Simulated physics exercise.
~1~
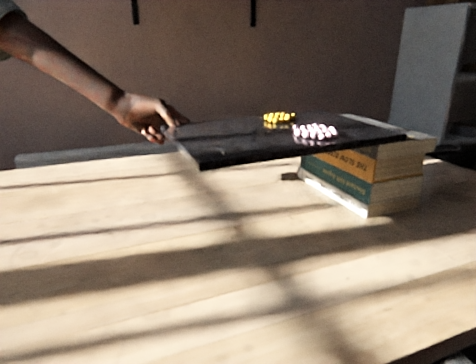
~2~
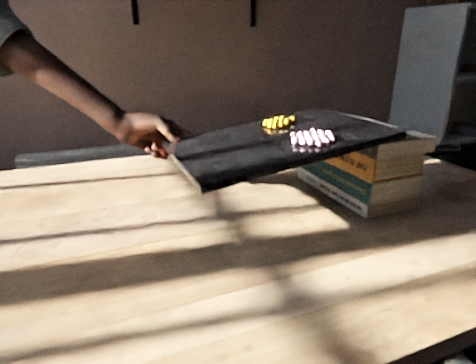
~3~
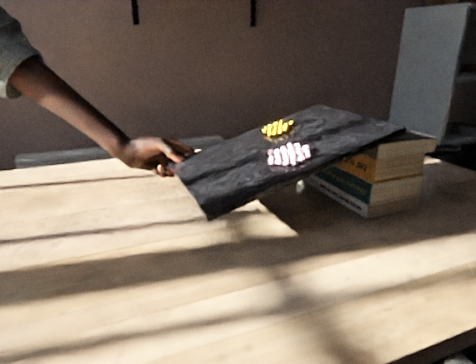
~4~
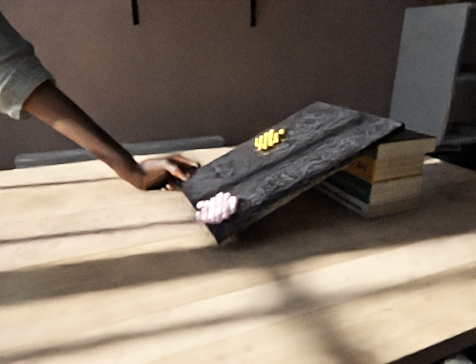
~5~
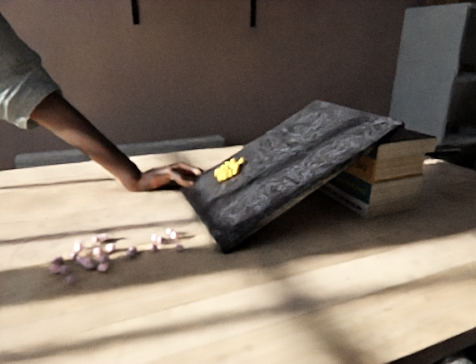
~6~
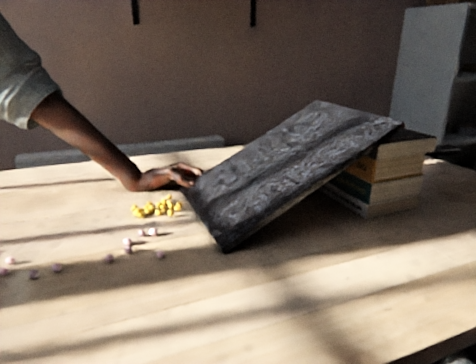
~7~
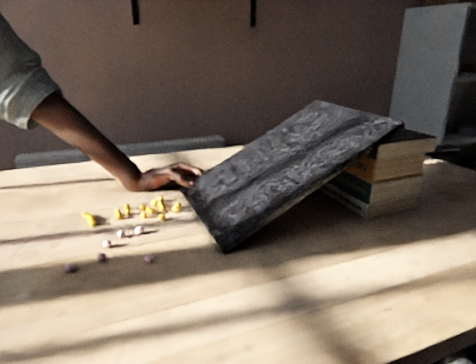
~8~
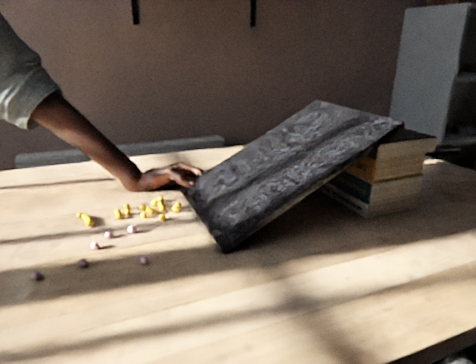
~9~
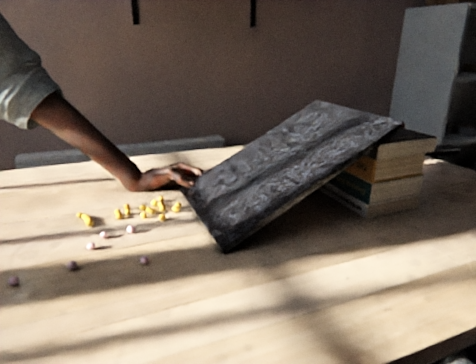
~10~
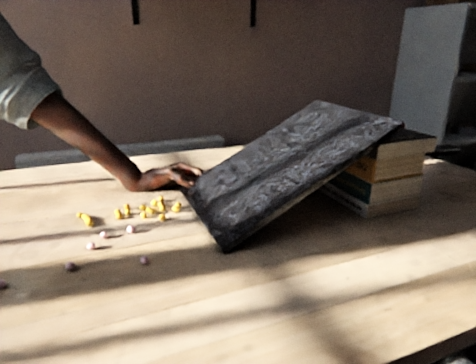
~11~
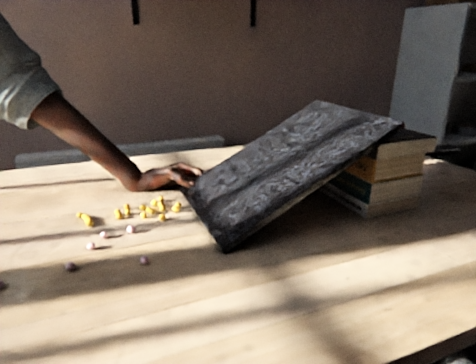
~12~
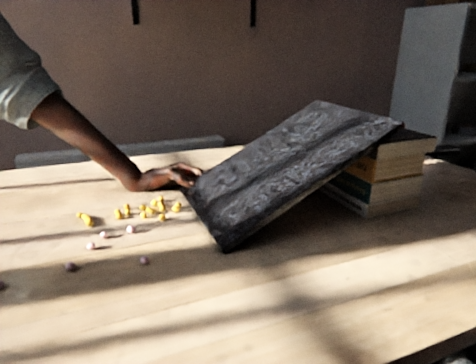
On a sunlit wooden table, a hand lowered the left end of a dark board propped on books until it touched down, and the pink pieces slid off first, then the yellow ones, with the pink ending up scattered farther away.
